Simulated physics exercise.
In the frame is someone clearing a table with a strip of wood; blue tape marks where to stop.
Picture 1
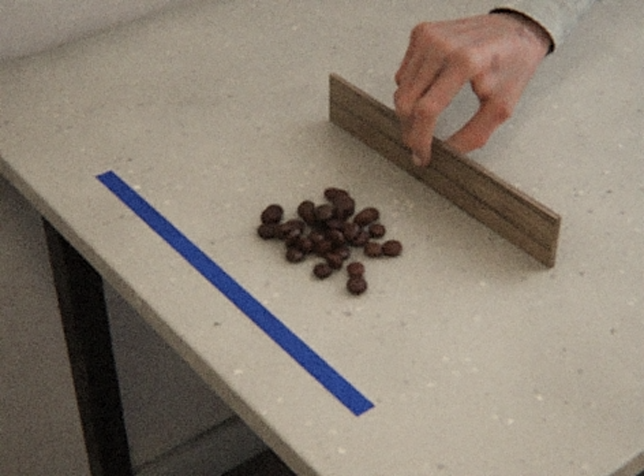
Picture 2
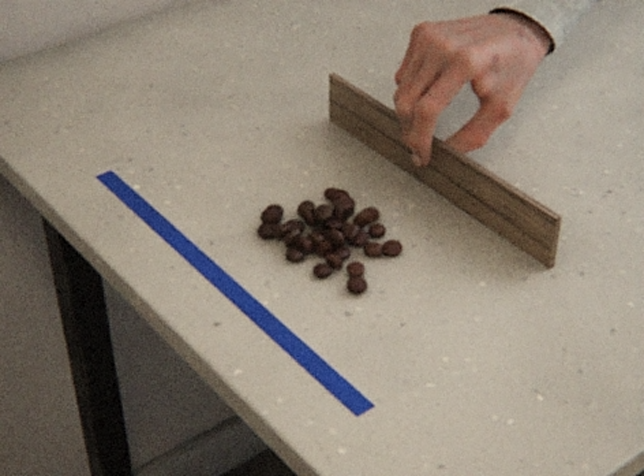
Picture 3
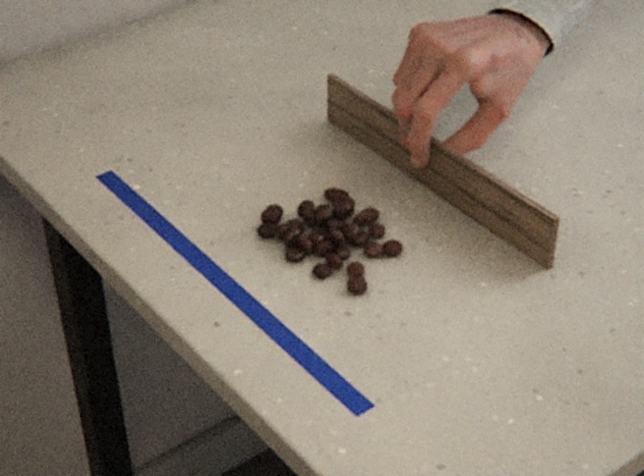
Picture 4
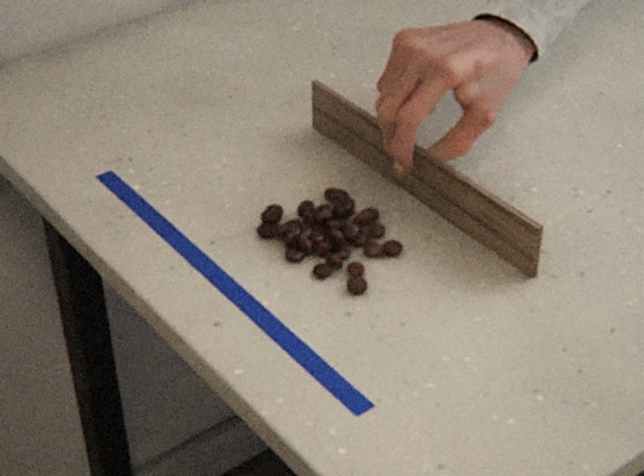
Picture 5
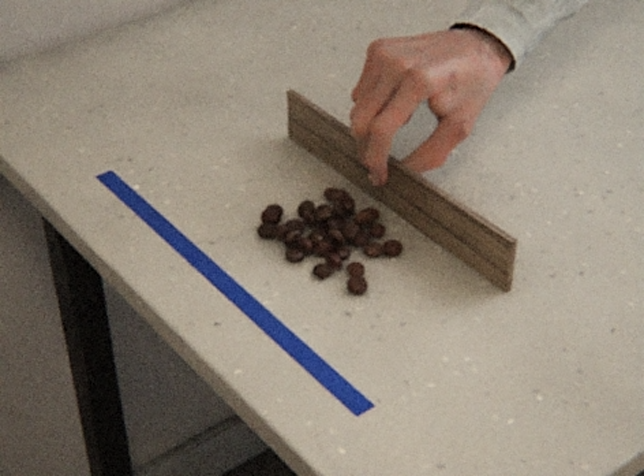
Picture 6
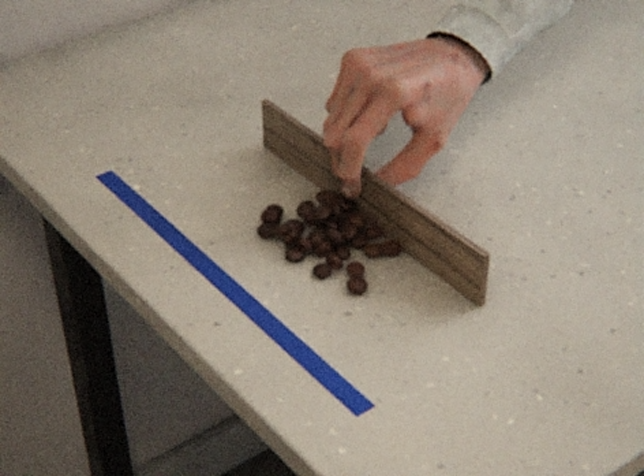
On a speckled pale tabletop, a hand slides a wooden strip leftward to a small heap of dark drops near blue tape.
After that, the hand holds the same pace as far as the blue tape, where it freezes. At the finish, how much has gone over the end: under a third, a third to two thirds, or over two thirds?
Under a third.
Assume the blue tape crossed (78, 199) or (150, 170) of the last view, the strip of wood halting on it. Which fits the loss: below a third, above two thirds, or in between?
For the first place it's over two thirds, and for the second it's under a third.
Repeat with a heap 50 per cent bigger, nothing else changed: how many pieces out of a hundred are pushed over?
About 30 in a hundred.
Shortly afterwards, strip of wood still moving, near (287, 205); heap all on the table, its front near (233, 286).
Next, strip of wood stopped at the blue tape; heap a little over the edge.
Some moments later, strip of wood stopped at the blue tape; heap near a quarter over the edge.
In the end, strip of wood stopped at the blue tape; heap near a quarter over the edge.
